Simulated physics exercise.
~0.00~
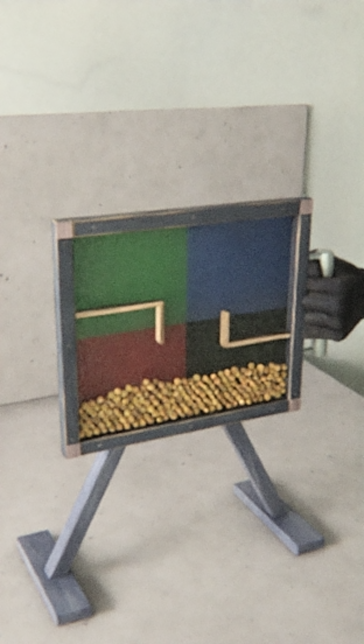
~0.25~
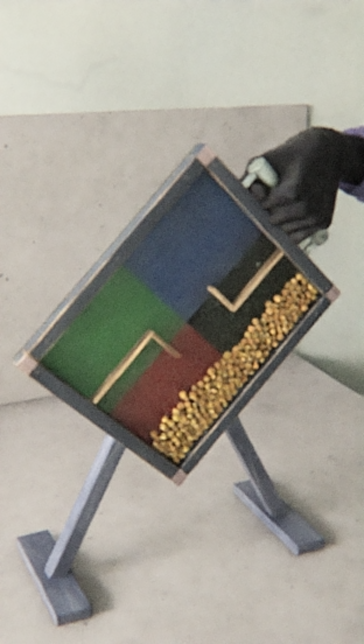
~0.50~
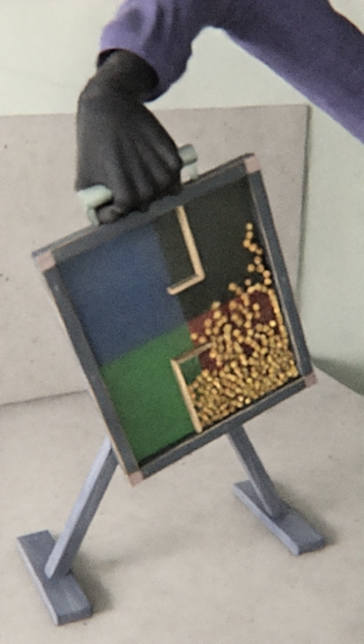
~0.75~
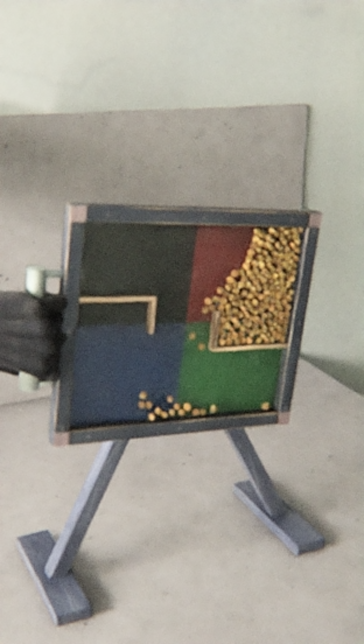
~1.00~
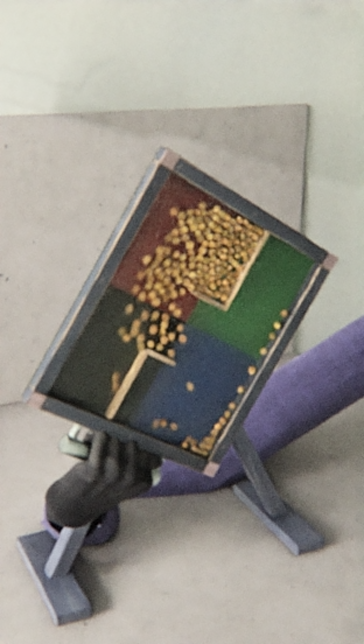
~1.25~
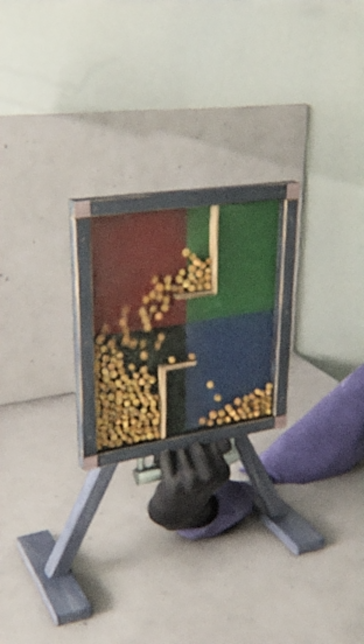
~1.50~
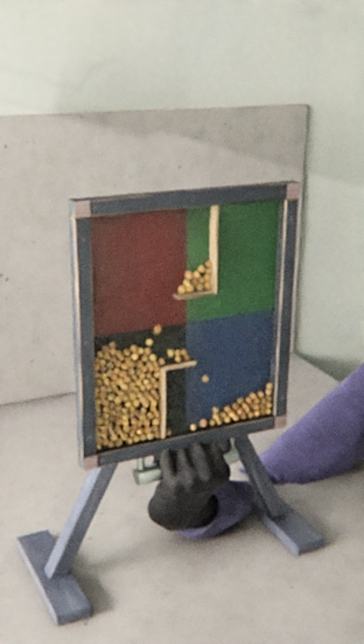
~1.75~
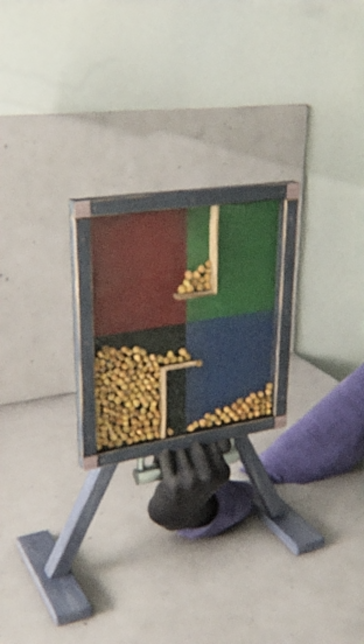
Gloved hand turning a four-coloured framed panel counterclockwise, spilling yellow beads that settle mostly in black, some in blue, few in green.
